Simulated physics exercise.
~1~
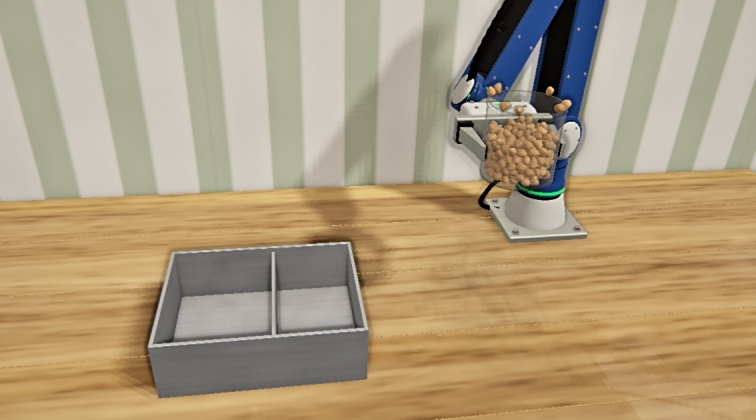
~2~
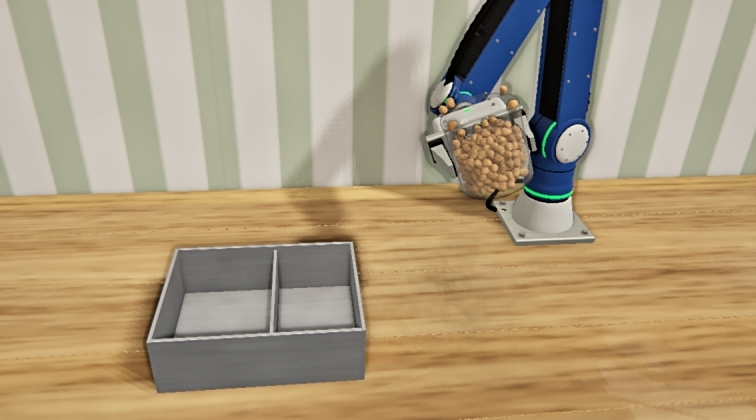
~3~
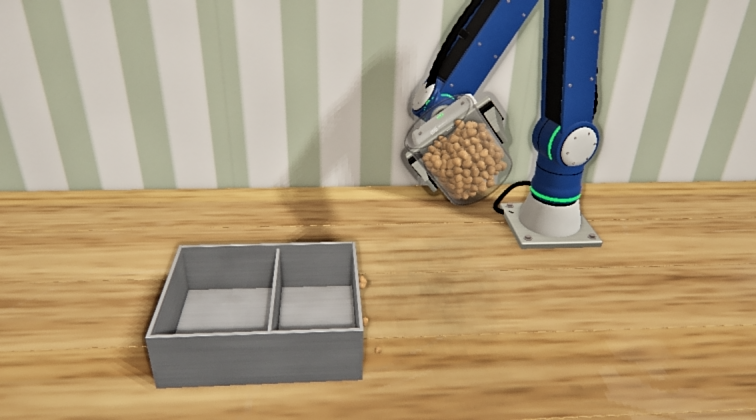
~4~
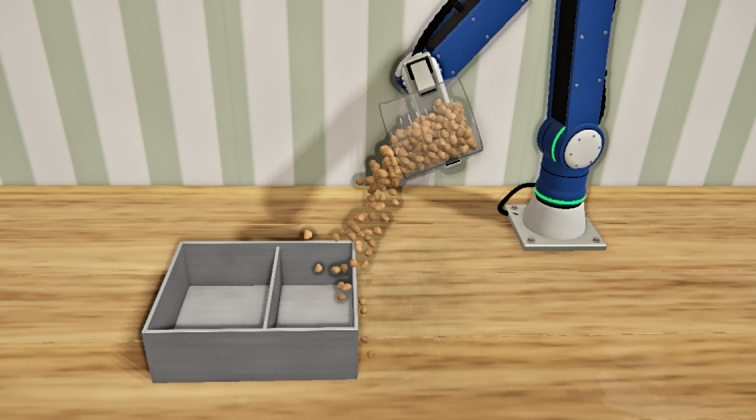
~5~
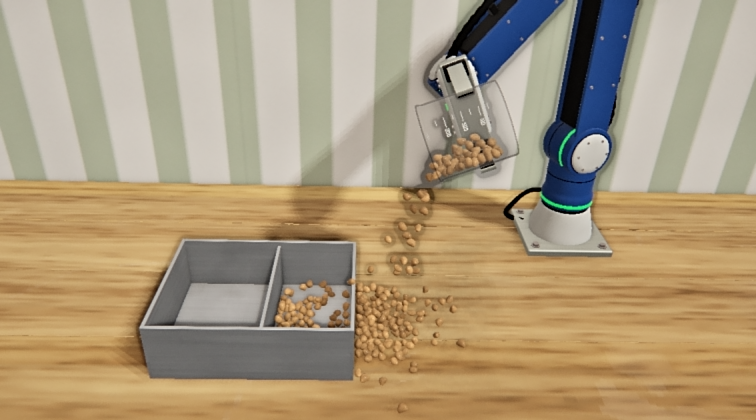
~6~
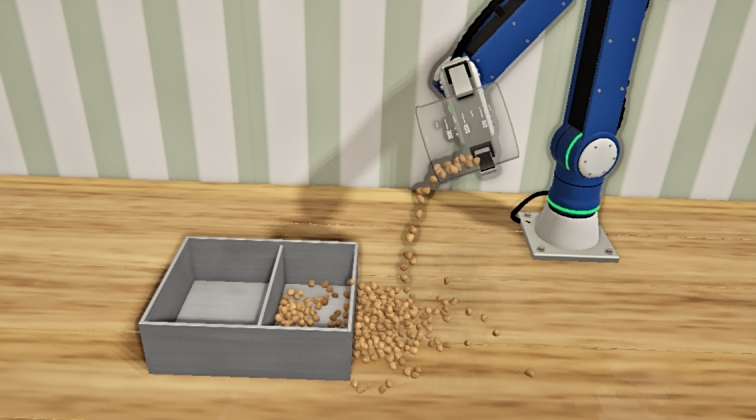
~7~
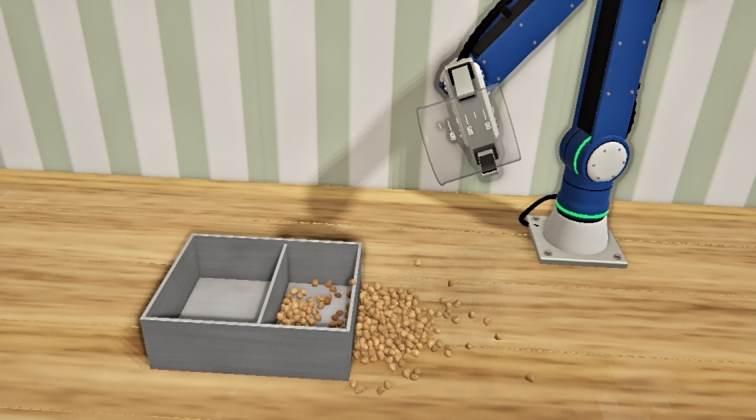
In this clip, a blue robot arm carries a clear tumbler of dried beans left and tips it toward a gray two-part box, then draws back right while still pouring. Some beans land in the box's right part, but most end scattered on the wooden table beside it.
